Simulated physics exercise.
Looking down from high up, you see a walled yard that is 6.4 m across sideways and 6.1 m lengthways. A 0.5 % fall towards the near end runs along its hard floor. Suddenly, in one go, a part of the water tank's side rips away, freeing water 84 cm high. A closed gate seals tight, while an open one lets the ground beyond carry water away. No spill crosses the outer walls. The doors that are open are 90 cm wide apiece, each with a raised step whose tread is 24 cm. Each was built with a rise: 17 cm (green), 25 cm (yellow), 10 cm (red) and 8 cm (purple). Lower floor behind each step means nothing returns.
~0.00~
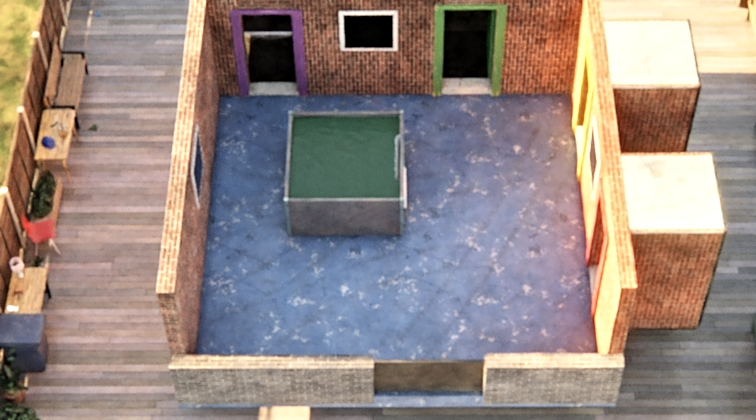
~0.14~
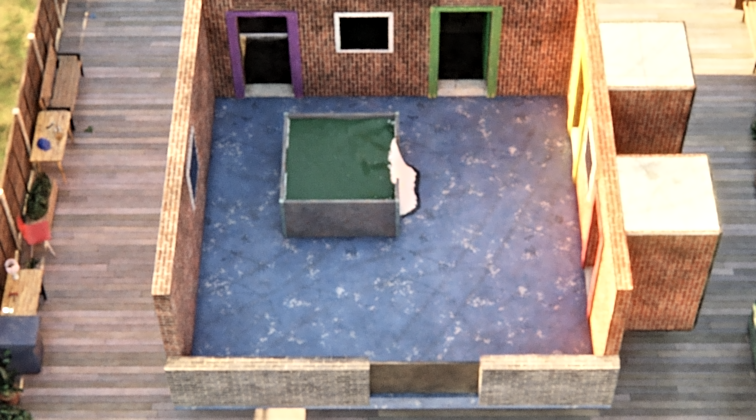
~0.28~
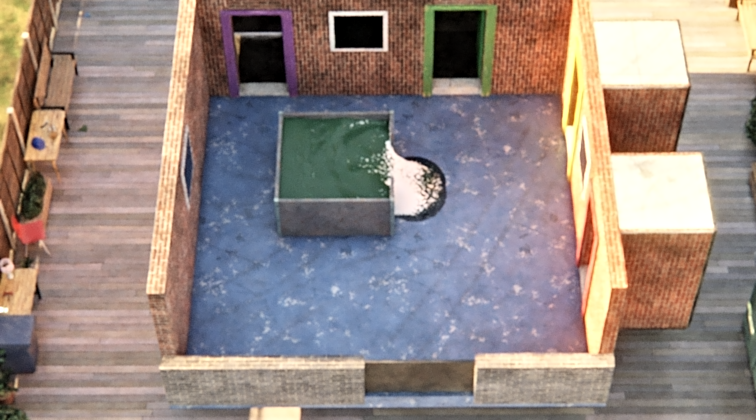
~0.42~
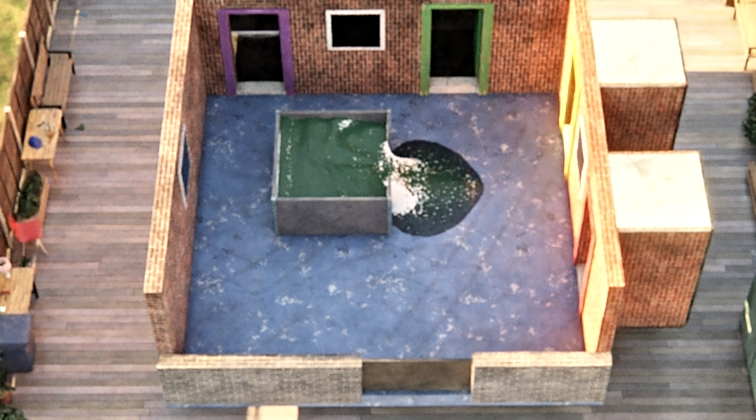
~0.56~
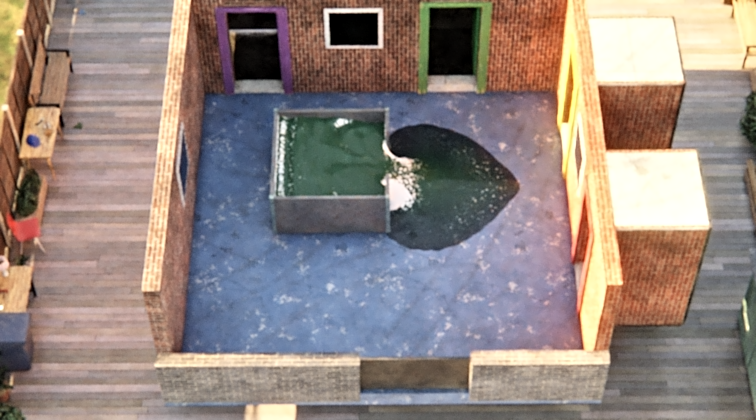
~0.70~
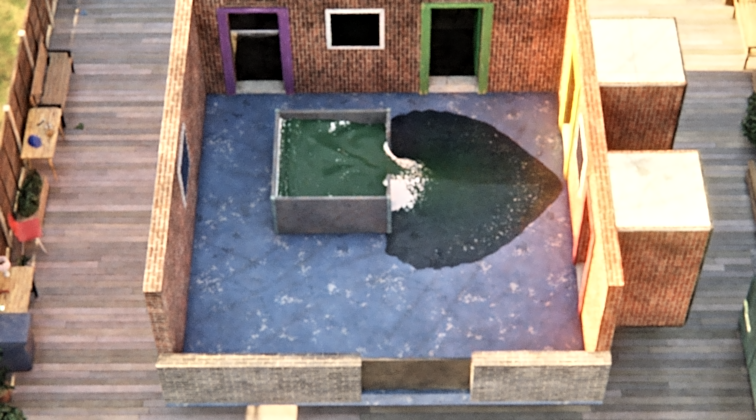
In a brick-walled yard, water bursts from a tank's right side and spreads rightward.
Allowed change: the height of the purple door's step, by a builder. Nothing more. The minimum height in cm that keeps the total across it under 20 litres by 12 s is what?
It is close to 7.5 cm.
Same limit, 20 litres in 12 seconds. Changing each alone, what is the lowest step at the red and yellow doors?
About 12.5 cm at red and 26 cm at yellow.
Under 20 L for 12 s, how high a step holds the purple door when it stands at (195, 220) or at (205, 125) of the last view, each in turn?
Around 9.5 and 10.0 cm respectively.
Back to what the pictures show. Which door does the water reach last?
I'd say the purple one.
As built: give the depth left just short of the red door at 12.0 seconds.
The depth there is around 8.5 cm.
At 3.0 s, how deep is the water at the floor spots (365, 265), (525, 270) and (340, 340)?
Roughly 0, then 7, then 0 cm.
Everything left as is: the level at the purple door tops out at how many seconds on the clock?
I'd say near 11.0 seconds.
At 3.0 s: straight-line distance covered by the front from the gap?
Near 5.0 metres, give or take.
After 1.4 s water covers 35 % of the floor, deepest (43 cm) near (396, 184); it has not reached the purple door.
After 3.0 s water covers 40 % of the floor, deepest (30 cm) near (583, 380); it has not reached the purple door.
After 12.0 s water covers 100 % of the floor, deepest (15 cm) near (181, 382); 10 cm at the purple door, 17 litres in over its 8 cm step.
At the purple door as built, the water arrived by 4.6 s and peaked near 11 cm at 11.2 s.
With a step of 6.5 cm, 32 litres would have come in within the 12 s; with 8.5 cm, 13 litres. So under 20 litres takes about 7.5 cm.
